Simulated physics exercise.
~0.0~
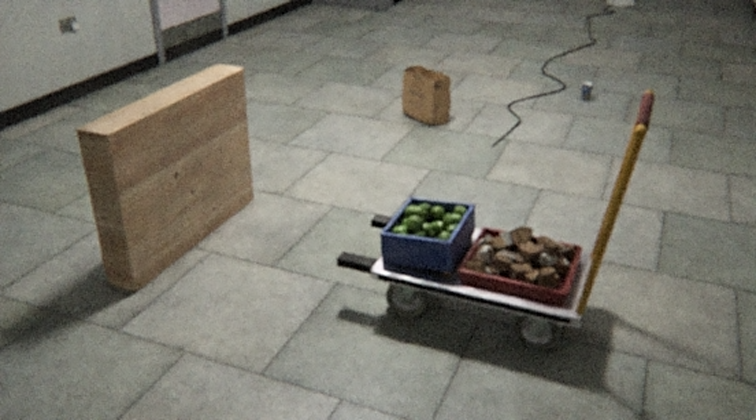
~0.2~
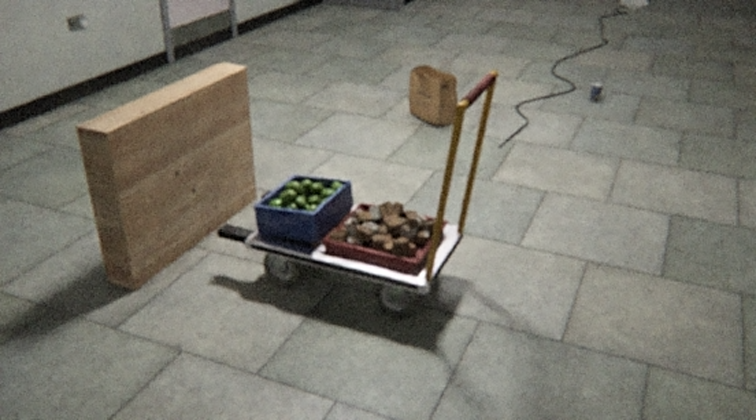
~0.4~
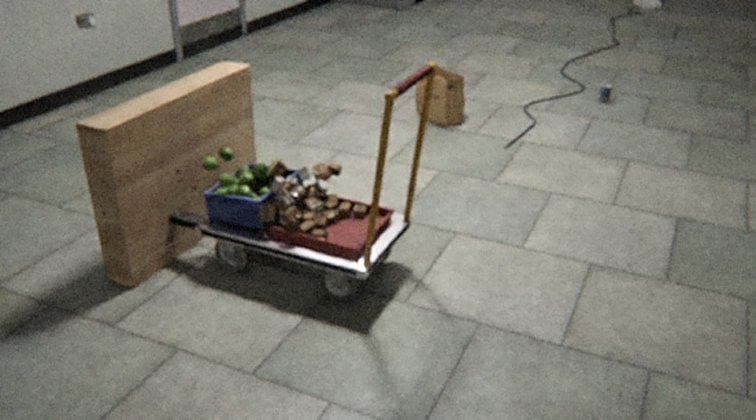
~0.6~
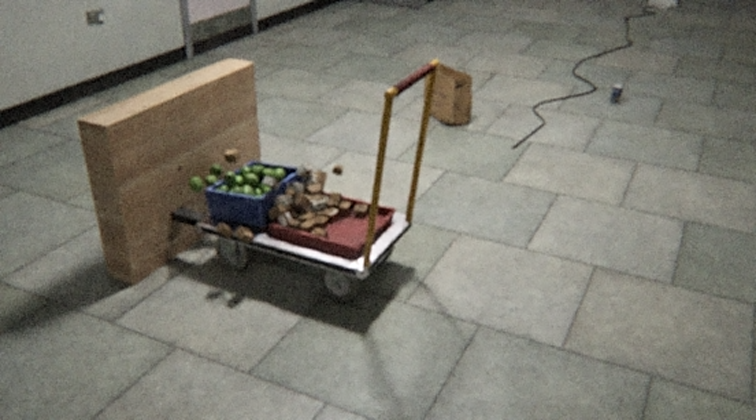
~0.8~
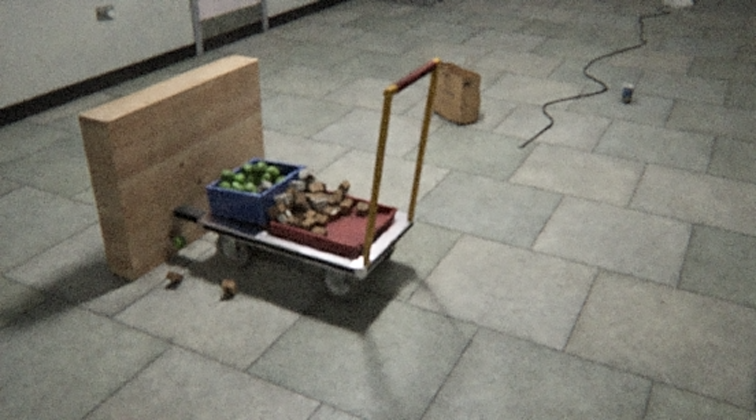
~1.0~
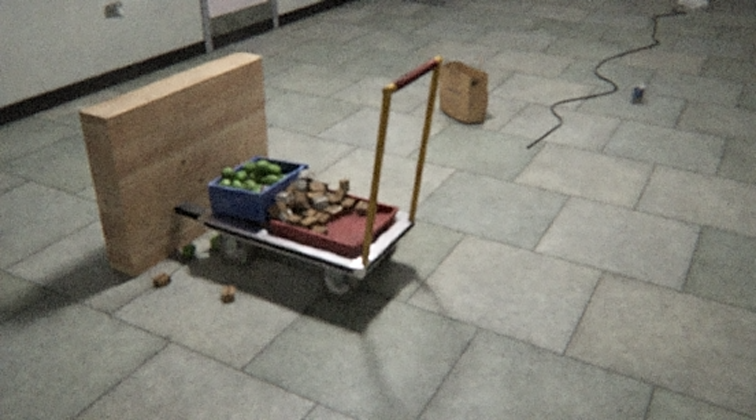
Trolley rolling left into a wooden wall, limes and small brown parcels flying up from its crates, some ending on the floor.
